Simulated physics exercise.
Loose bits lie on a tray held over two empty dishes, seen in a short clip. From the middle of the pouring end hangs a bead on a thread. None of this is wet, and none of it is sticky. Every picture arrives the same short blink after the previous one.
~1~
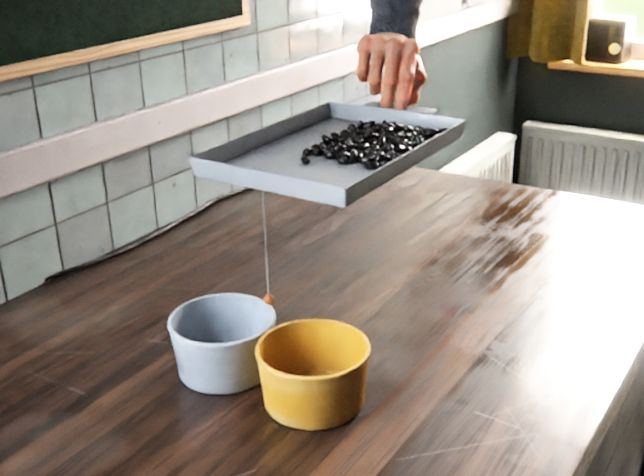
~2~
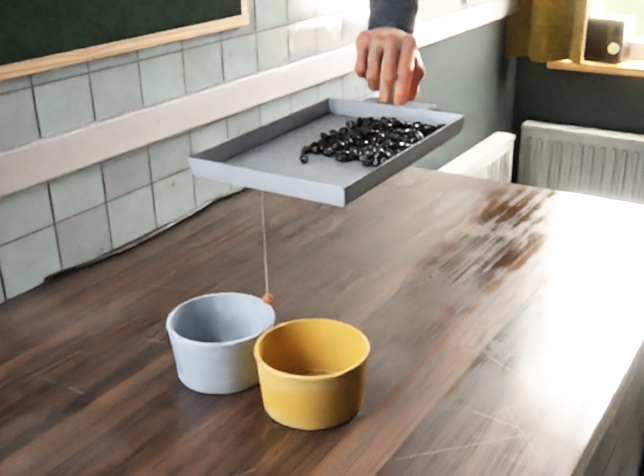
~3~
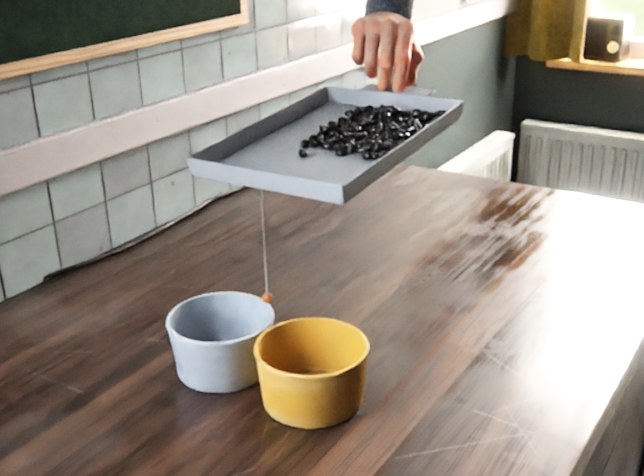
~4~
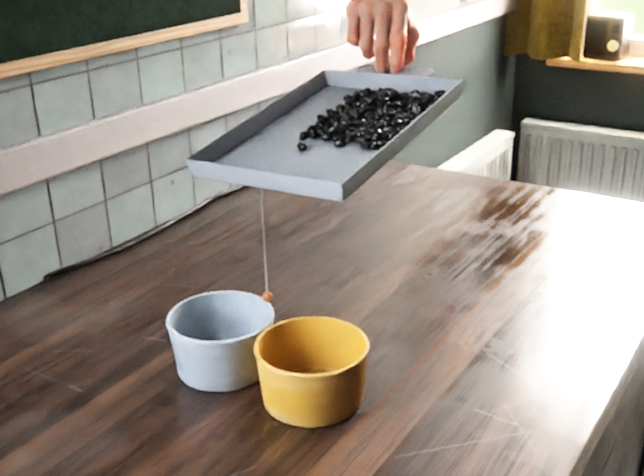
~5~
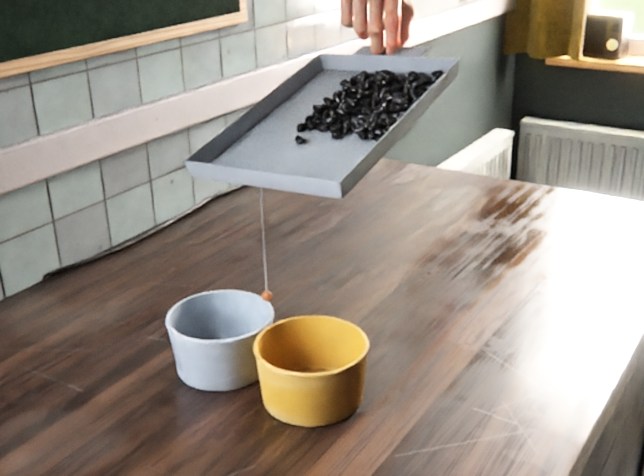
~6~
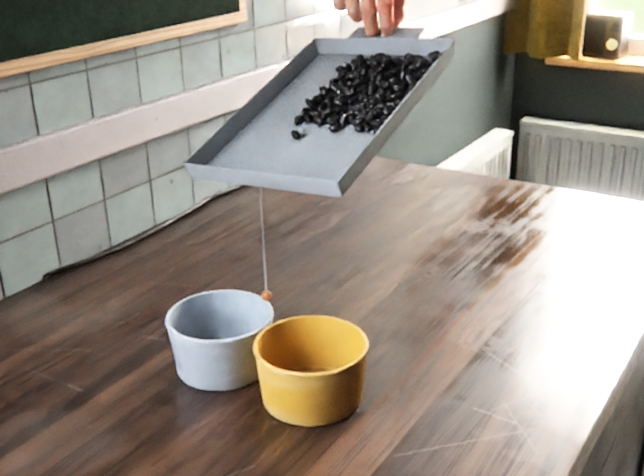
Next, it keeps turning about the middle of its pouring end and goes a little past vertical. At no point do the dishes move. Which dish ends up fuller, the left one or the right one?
The left one.
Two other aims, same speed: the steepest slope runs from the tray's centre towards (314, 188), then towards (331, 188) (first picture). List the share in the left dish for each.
Somewhere close to 10 % the first time, 0 % the second.
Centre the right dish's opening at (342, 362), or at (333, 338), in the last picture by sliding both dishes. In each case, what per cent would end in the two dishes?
Around 40 per cent for the first position, around 30 per cent for the second.
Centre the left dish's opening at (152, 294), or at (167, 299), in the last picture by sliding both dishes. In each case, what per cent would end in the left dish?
It comes to near 30 per cent the first time and near 40 per cent the second time.
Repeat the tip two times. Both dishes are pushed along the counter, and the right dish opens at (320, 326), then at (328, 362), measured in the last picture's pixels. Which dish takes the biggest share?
First the dish on the left, then left.
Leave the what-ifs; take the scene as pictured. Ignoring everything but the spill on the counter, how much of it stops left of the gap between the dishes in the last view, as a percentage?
100 per cent or thereabouts.
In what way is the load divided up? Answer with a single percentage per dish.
At the end, 50 percent of the load sits in the left dish and 10 percent in the right dish.
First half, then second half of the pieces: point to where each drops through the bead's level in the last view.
Initially about (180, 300); subsequently about (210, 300).
Shortly afterwards, tray tipped steeply; all but a few on the tray; a little in the air.
Next, tray tipped right over; near two thirds on the tray; only a few in the right dish; a little in the left dish; near a quarter outside both; a little in the air.
Some moments later, tray tipped past a quarter turn; a little in the right dish; near half in the left dish; near half outside both.
In the end, tray tipped past a quarter turn; a little in the right dish; near half in the left dish; near half outside both.
